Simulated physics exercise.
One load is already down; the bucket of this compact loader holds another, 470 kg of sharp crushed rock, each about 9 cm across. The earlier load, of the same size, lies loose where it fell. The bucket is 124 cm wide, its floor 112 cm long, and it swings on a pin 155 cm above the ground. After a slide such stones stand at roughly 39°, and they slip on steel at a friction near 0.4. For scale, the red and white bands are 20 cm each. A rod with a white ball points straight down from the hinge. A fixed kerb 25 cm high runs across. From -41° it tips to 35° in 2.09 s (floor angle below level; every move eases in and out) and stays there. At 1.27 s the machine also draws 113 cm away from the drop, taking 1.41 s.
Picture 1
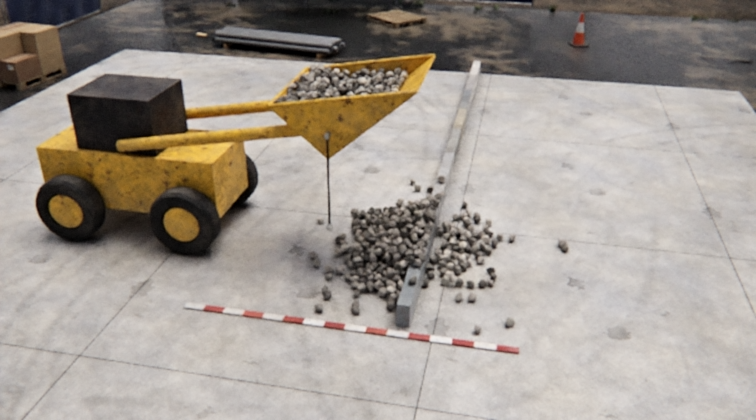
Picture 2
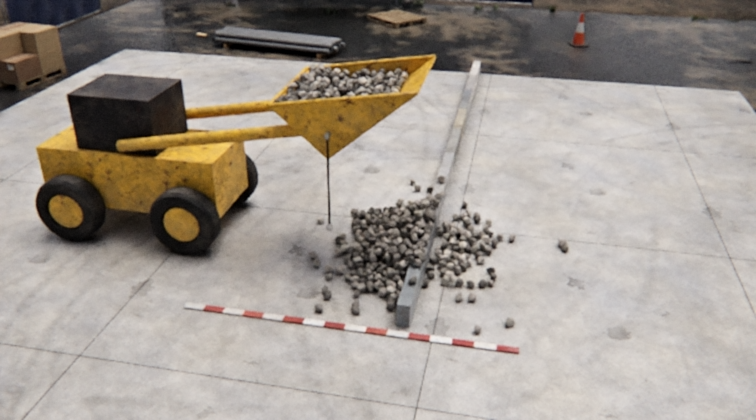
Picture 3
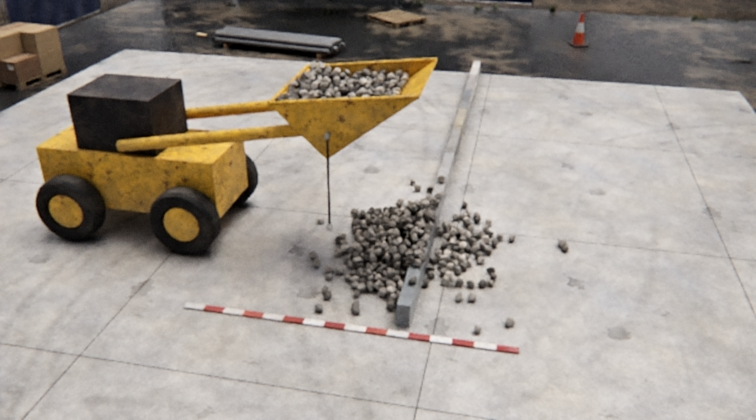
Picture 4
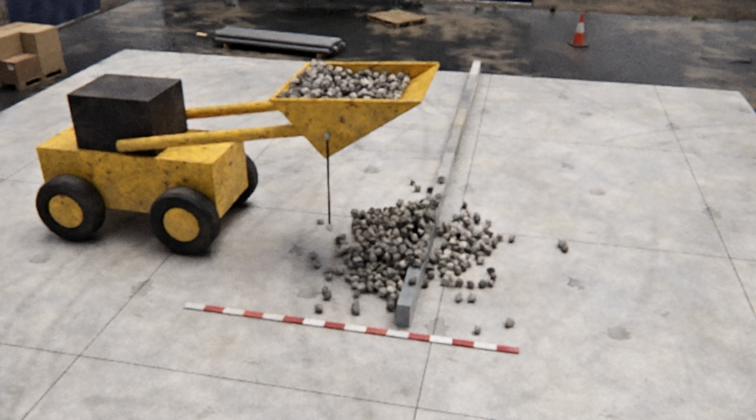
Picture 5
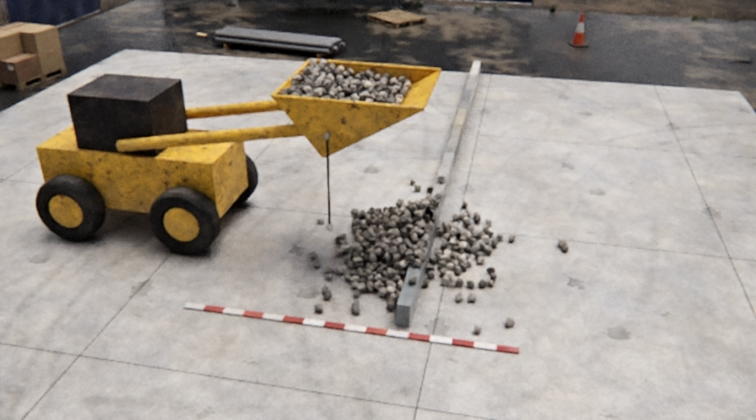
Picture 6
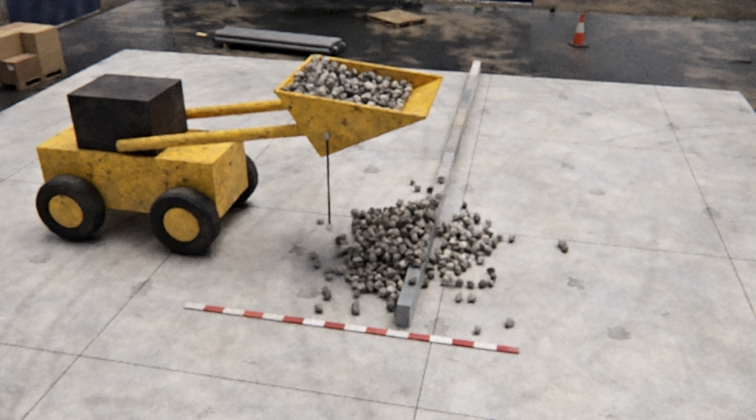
In this clip, a yellow loader stands still beside a loose pile of grey stones lying across a kerb, while its raised, stone-filled bucket tilts slightly forward, its lip lowering a little as the stones stay inside.
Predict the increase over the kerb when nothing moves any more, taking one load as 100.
Some 1 per cent is added.
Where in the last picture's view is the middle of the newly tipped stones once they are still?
Near (362, 230).
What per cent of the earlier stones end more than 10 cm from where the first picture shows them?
About 0 per cent.
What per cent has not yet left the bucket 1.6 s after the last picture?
About 20 per cent.
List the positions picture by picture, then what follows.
In the first frame, the bucket is at -41°, its lip at (417, 92); the top of the load is at (359, 76). The earlier load is highest near (422, 213), 37 cm above ground level, 84 % on this side of the kerb, 16 % over the kerb.
The second frame shows lip at (417, 94), floor tilted -40°, highest stones at (359, 76).
The third frame shows lip at (419, 97), floor tilted -38°, highest stones at (329, 73).
In the fourth frame, the bucket is at -35°, its lip at (421, 102); the top of the load is at (315, 71).
In the fifth frame, the bucket is at -31°, its lip at (424, 109); the top of the load is at (314, 69).
The sixth frame shows lip at (426, 118), floor tilted -26°, highest stones at (315, 66).
Then, 1.0 s after the last picture the floor is at 23°; in per cent of one load, 100 in the bucket, 84 on this side of the kerb, 16 over the kerb; the foremost stones are at (517, 259).
Then, 1.6 s after the last picture the floor is at 35°; in per cent of one load, 22 in the bucket, 162 on this side of the kerb, 17 over the kerb; the foremost stones are at (517, 259).
Then, 2.5 s after the last picture the floor is at 35°; in per cent of one load, 0 in the bucket, 183 on this side of the kerb, 17 over the kerb; the foremost stones are at (517, 259).
Then, 5.4 s after the last picture the floor is at 35°; in per cent of one load, 0 in the bucket, 183 on this side of the kerb, 17 over the kerb; the foremost stones are at (517, 259). Net gain over the kerb, 1.
